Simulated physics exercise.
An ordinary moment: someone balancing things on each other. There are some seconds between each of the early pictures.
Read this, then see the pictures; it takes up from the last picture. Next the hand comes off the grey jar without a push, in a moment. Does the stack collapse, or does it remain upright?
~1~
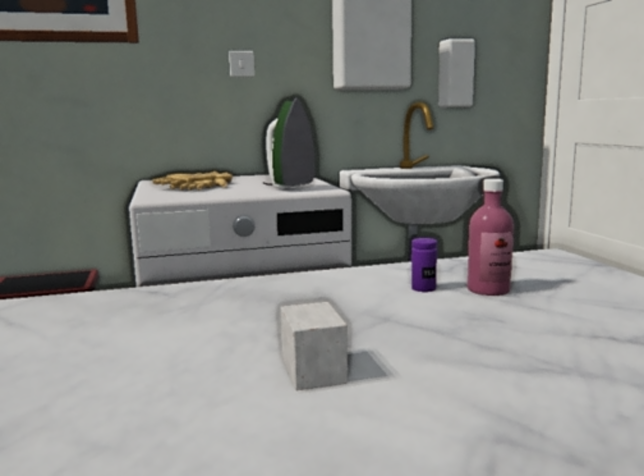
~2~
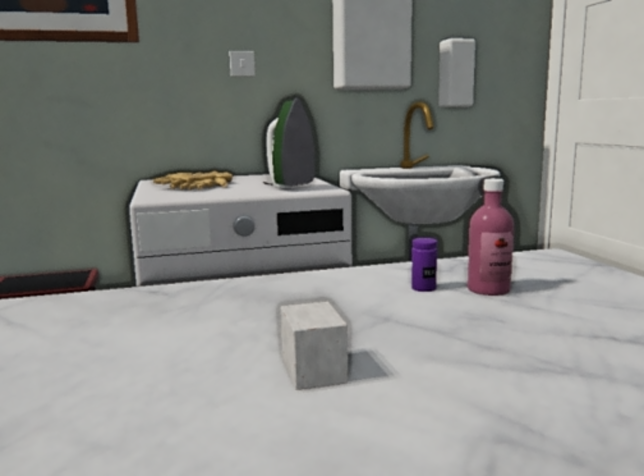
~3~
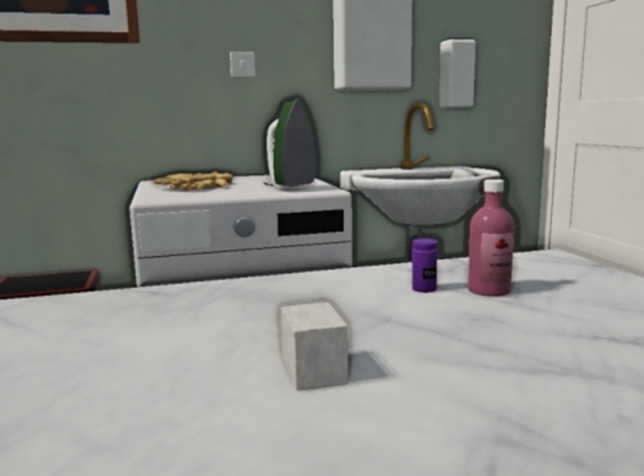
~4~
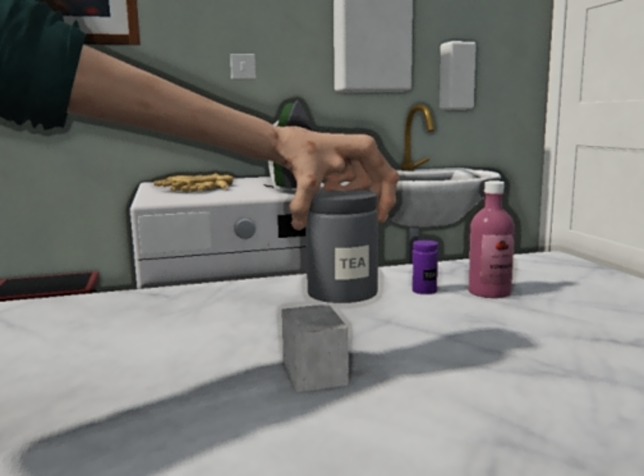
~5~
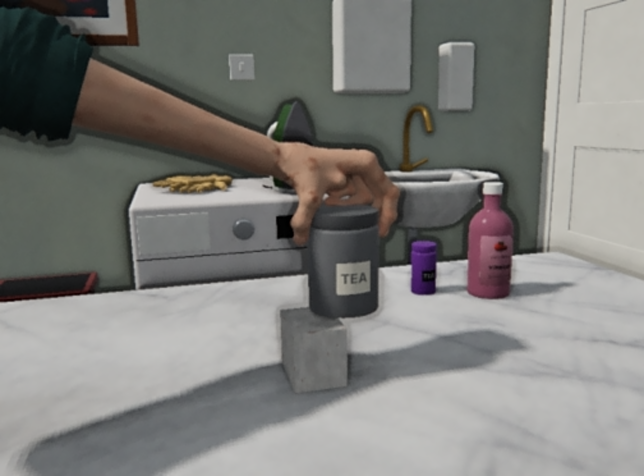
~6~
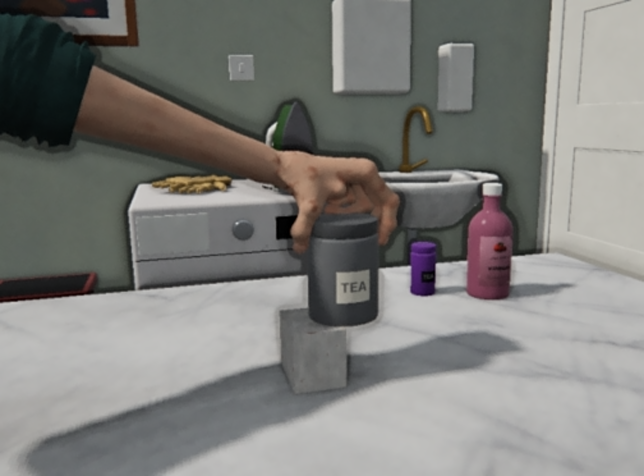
It will not remain standing.
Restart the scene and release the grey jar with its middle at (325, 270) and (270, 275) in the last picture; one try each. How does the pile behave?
First attempt - it does not fall; second attempt - it comes down.
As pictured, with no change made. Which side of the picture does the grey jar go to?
Observed: The object is displaced in the rightward direction.
Then, 0.40 s after the last picture, grey jar now fallen.
Then, 0.50 s after the last picture, nothing new.
Then, 1.90 s after the last picture, grey jar resting near (409, 334).
At rest, fallen, grey jar; the other 3 in place. Seen from the same camera at the end, grey jar near (412, 336). The pile gives way.
